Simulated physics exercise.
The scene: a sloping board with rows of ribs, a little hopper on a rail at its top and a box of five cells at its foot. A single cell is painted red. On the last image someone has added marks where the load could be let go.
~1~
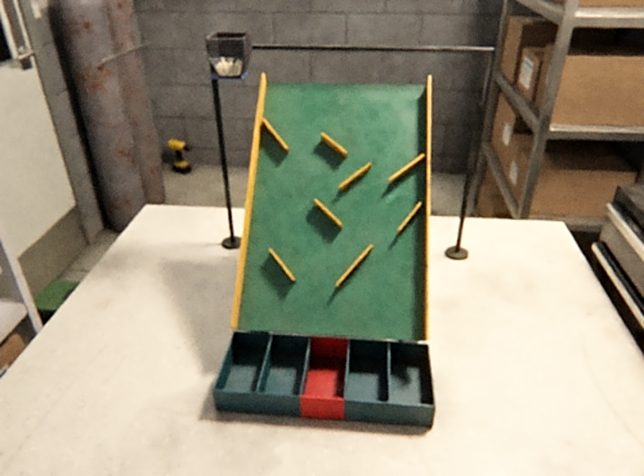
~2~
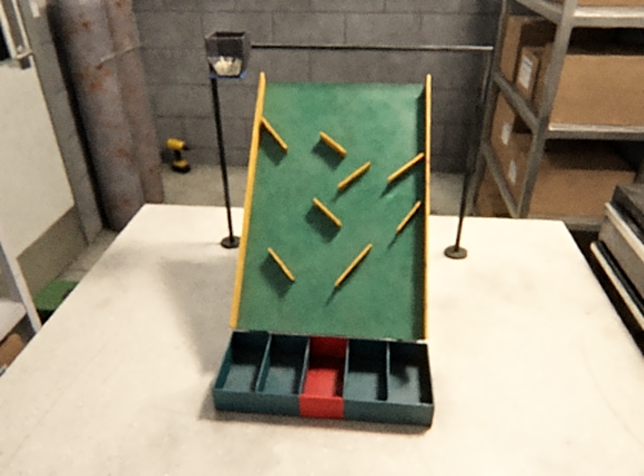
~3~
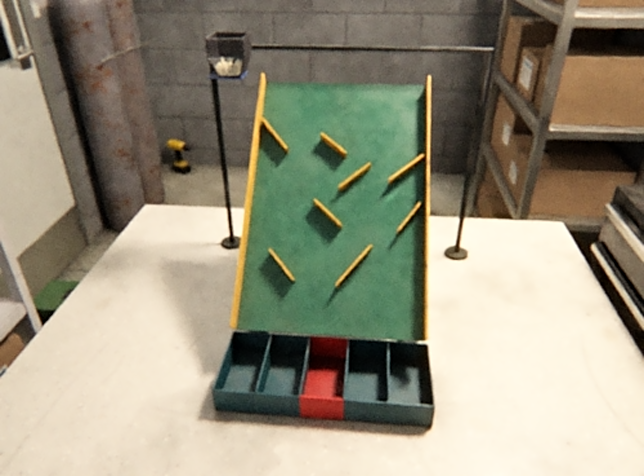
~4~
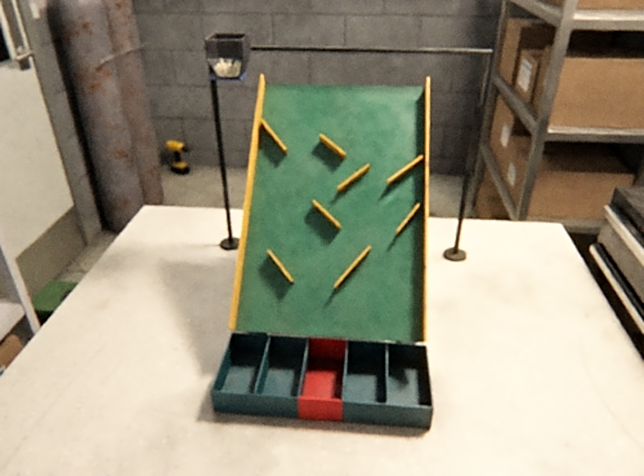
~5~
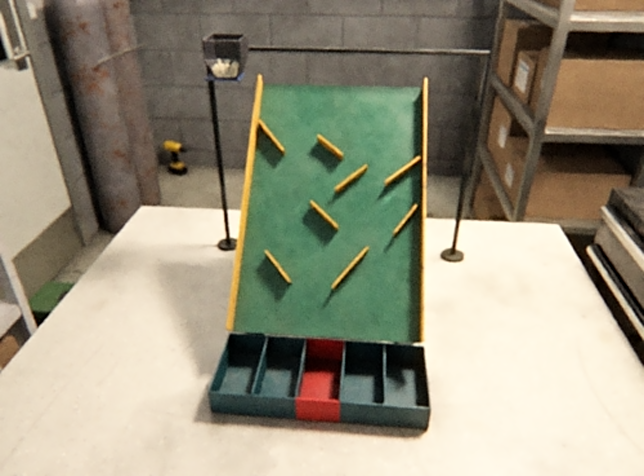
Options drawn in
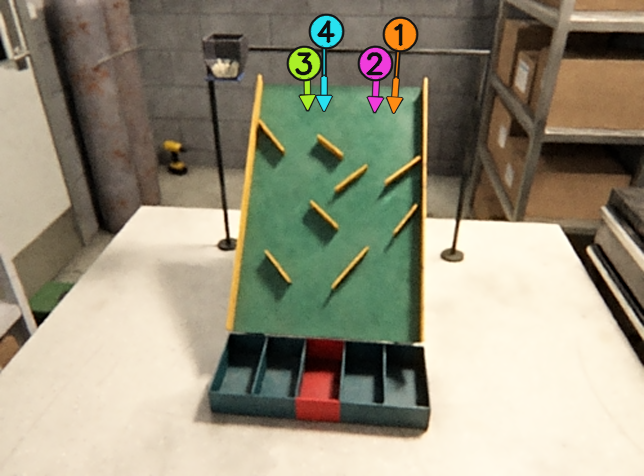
The footage shows a sloping green board with yellow ribs, a small hopper of white beans at its upper left, and a box of five cells below, the middle one red; nothing moves apart from a slight shift in view.
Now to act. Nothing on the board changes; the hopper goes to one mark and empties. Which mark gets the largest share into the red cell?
3.
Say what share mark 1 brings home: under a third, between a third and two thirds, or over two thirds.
It is under a third.
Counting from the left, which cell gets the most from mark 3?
The third from the left.
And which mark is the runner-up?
Mark 4.
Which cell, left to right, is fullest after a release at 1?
The second.
On the marked copy, mark 1 meets the board at (394, 107); mark 2 meets the board at (374, 106); mark 3 meets the board at (307, 104); mark 4 meets the board at (324, 105).
With 1, a small part in the red cell, most in other cells, a small part held on the board.
With 2, about a quarter in the red cell, about two thirds in other cells, a small part held on the board.
With 3, most in the red cell, a small part in other cells, a small part held on the board.
With 4, about half in the red cell, about a third in other cells, a small part held on the board.
